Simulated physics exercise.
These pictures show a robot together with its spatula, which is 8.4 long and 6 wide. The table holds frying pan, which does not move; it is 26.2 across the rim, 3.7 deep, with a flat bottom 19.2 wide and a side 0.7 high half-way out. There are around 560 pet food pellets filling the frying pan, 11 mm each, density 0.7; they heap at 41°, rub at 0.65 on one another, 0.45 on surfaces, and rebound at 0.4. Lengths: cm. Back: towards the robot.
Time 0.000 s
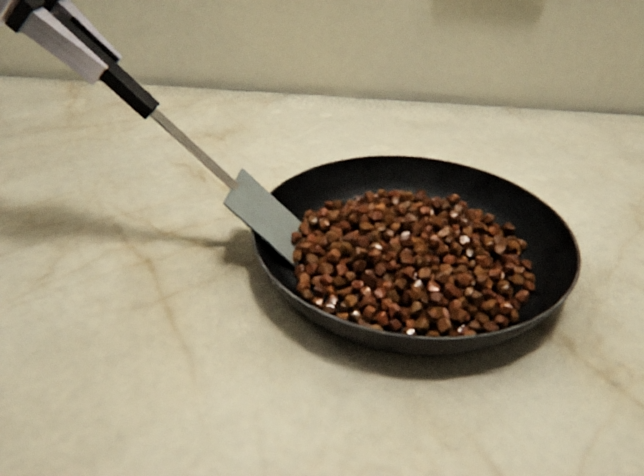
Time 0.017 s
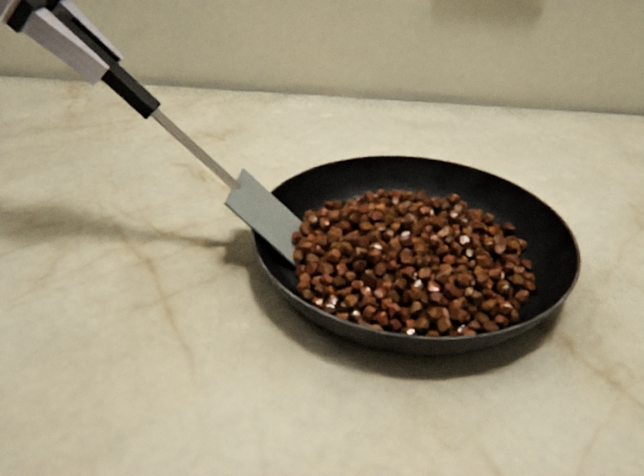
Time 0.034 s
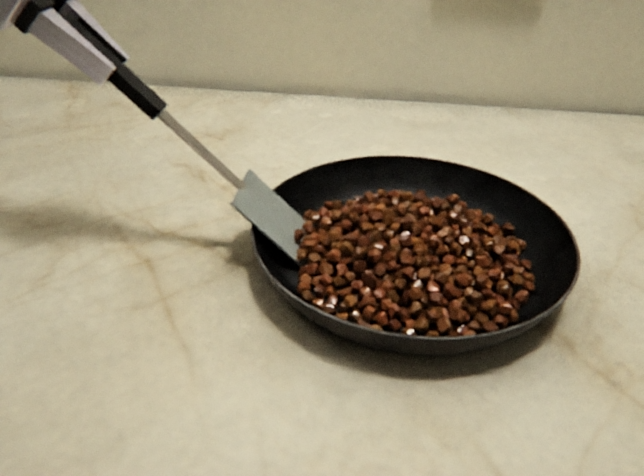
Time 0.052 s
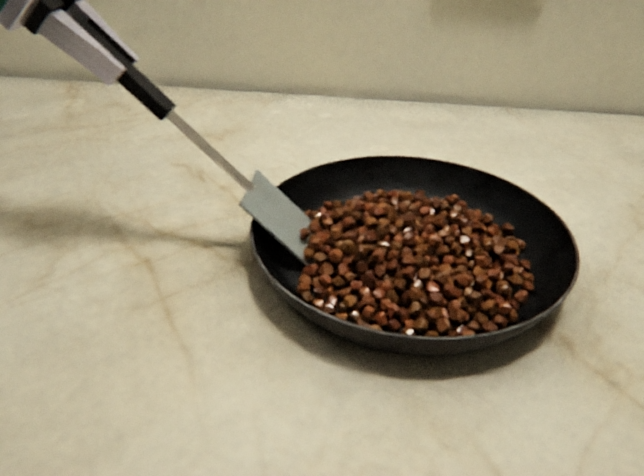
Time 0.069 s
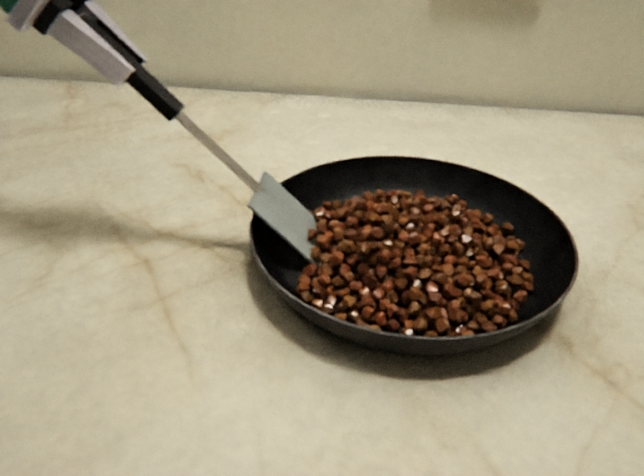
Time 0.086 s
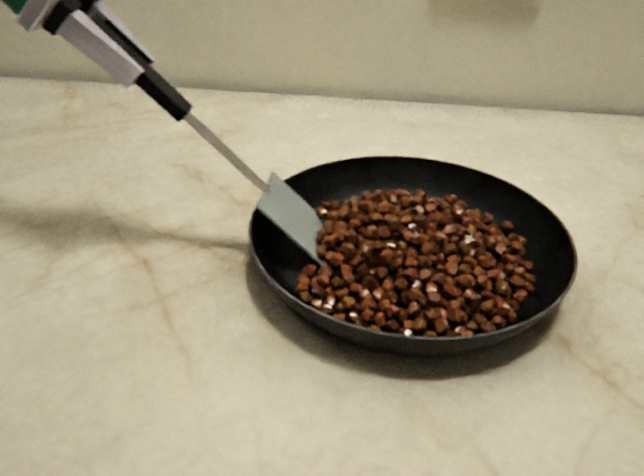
A robot's grey spatula slides slowly rightward into brown pellets heaped in a black pan.
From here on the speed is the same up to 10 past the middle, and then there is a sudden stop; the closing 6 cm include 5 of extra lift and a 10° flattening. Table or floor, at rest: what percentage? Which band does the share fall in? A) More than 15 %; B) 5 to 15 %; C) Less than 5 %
Option B: 5 to 15 %.
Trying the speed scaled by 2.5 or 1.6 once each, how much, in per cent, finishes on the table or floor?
Around 20 per cent and around 15 per cent.
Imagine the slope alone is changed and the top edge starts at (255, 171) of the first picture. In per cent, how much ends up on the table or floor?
Near 10 in a hundred.
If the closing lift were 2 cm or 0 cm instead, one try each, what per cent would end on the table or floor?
Roughly 5 % and then 5 %.
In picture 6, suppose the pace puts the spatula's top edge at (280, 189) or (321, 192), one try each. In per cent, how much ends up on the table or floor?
That comes to about 10 and about 20 percent, in that order.
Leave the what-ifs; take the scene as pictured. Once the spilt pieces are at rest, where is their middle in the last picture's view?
My best guess is near (616, 276).
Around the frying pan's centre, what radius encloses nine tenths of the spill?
Distance: Approx. 20 cm.
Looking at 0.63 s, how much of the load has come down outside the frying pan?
It is near 8 percent.
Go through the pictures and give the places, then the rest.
The spatula top edge at (233, 185), sloping 45°; upper third of the load around (406, 241), from x 295 to 530, top at y 195; 565 in the frying pan, in the first picture.
The spatula top edge at (234, 185), sloping 45°; upper third of the load around (406, 241), from x 295 to 530, top at y 195, in the second picture.
The spatula top edge at (240, 185), sloping 45°; upper third of the load around (405, 240), from x 300 to 530, top at y 195, in the third picture.
The spatula top edge at (248, 186), sloping 45°; upper third of the load around (401, 238), from x 305 to 525, top at y 195, in the fourth picture.
The spatula top edge at (257, 187), sloping 45°; upper third of the load around (402, 237), from x 305 to 525, top at y 195, in the fifth picture.
The spatula top edge at (265, 188), sloping 45°; upper third of the load around (407, 237), from x 300 to 530, top at y 195; 565 in the frying pan, in the sixth picture.
After 0.22 s, sloping 45°, highest piece 4 above the table; 565 in the frying pan.
After 0.36 s, sloping 42°, highest piece 6 above the table; 565 in the frying pan.
After 0.63 s, sloping 35°, highest piece 5 above the table; 518 in the frying pan, 43 on the table or floor, 4 on the blade or in flight.
After 1.68 s, sloping 35°, highest piece 5 above the table; 517 in the frying pan, 48 on the table or floor.
In the end, 517 in the frying pan, 48 on the table or floor. That is 8 % on the table or floor.
